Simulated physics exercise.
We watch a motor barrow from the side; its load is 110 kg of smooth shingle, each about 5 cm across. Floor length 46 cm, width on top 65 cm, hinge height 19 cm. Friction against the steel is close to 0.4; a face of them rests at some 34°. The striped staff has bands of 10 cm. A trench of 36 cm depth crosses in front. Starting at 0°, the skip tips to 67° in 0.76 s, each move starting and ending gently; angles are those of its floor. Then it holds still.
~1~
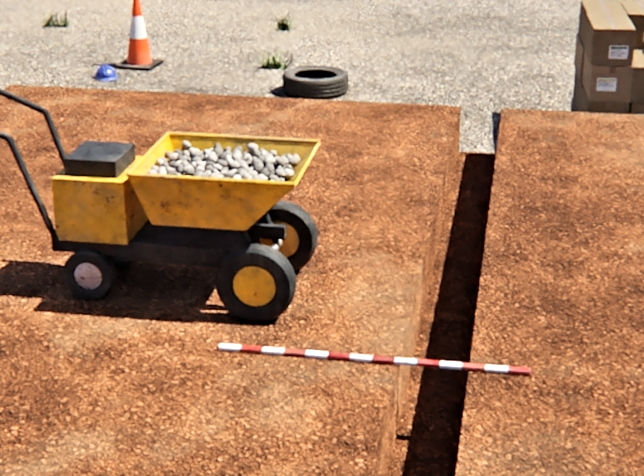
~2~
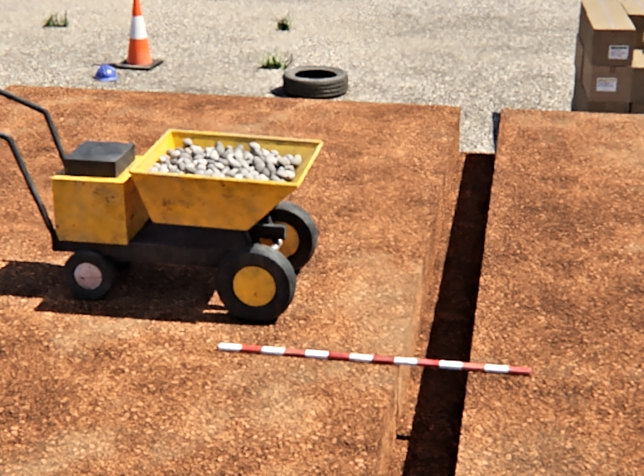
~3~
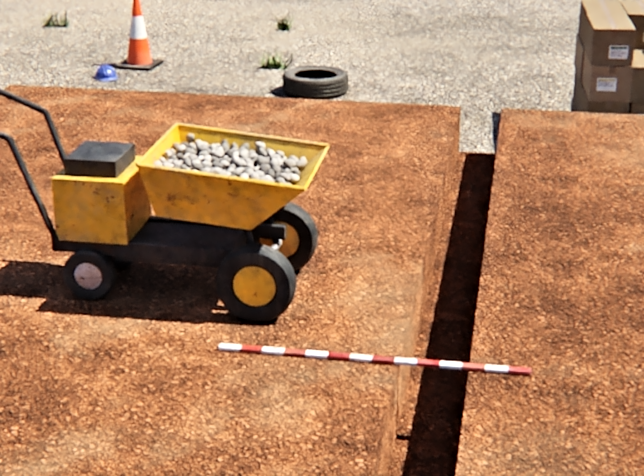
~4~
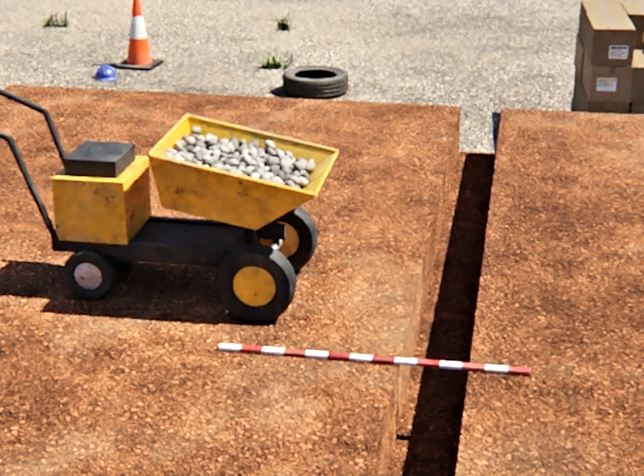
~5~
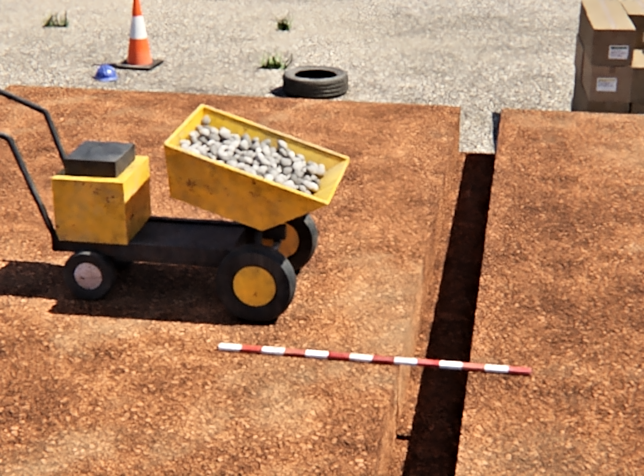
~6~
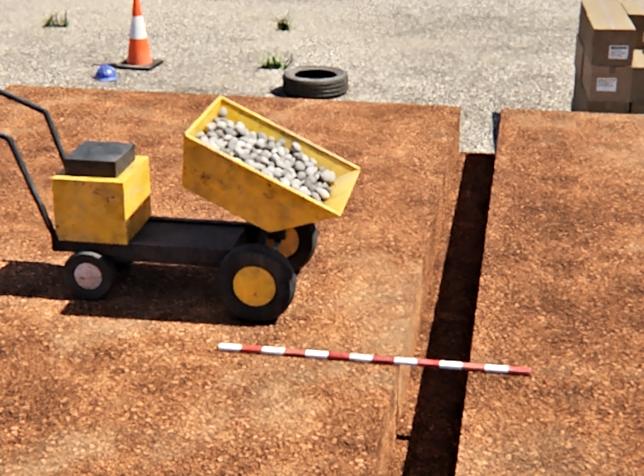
A yellow motor barrow's skip full of grey stones tilts steadily toward the right.
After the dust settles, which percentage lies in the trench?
About 94 per cent.
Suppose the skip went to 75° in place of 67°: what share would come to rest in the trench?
Then about 85 per cent.
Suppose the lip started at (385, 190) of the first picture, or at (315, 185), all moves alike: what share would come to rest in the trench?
About 15 and 90 per cent.
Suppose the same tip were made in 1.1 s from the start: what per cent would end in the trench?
It would be near 95 per cent.
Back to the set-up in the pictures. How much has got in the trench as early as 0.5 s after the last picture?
Some 25 per cent.
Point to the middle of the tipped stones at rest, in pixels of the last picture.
Their middle is at about (444, 356).
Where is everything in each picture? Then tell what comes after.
The first frame shows lip at (295, 185), floor tilted 0°, highest stones at (244, 159).
In the second frame, the skip is at 1°, its lip at (298, 186); the top of the load is at (240, 157).
In the third frame, the skip is at 5°, its lip at (305, 189); the top of the load is at (200, 150).
The fourth frame shows lip at (315, 195), floor tilted 11°, highest stones at (196, 142).
In the fifth frame, the skip is at 18°, its lip at (327, 204); the top of the load is at (204, 132).
The sixth frame shows lip at (339, 216), floor tilted 26°, highest stones at (219, 126).
Then, 0.2 s after the last picture the floor is at 57°, 100 % in the skip; the foremost stones are at (371, 245).
Then, 0.5 s after the last picture the floor is at 67°, 62 % in the skip, 12 % short of the trench, 26 % in the trench; the foremost stones are at (457, 344).
Then, 0.9 s after the last picture the floor is at 67°, 13 % in the skip, 10 % short of the trench, 74 % in the trench, 3 % past the trench; the foremost stones are at (552, 314).
Then, 2.8 s after the last picture the floor is at 67°, 0 % in the skip, 4 % short of the trench, 94 % in the trench, 3 % past the trench; the foremost stones are at (635, 311).
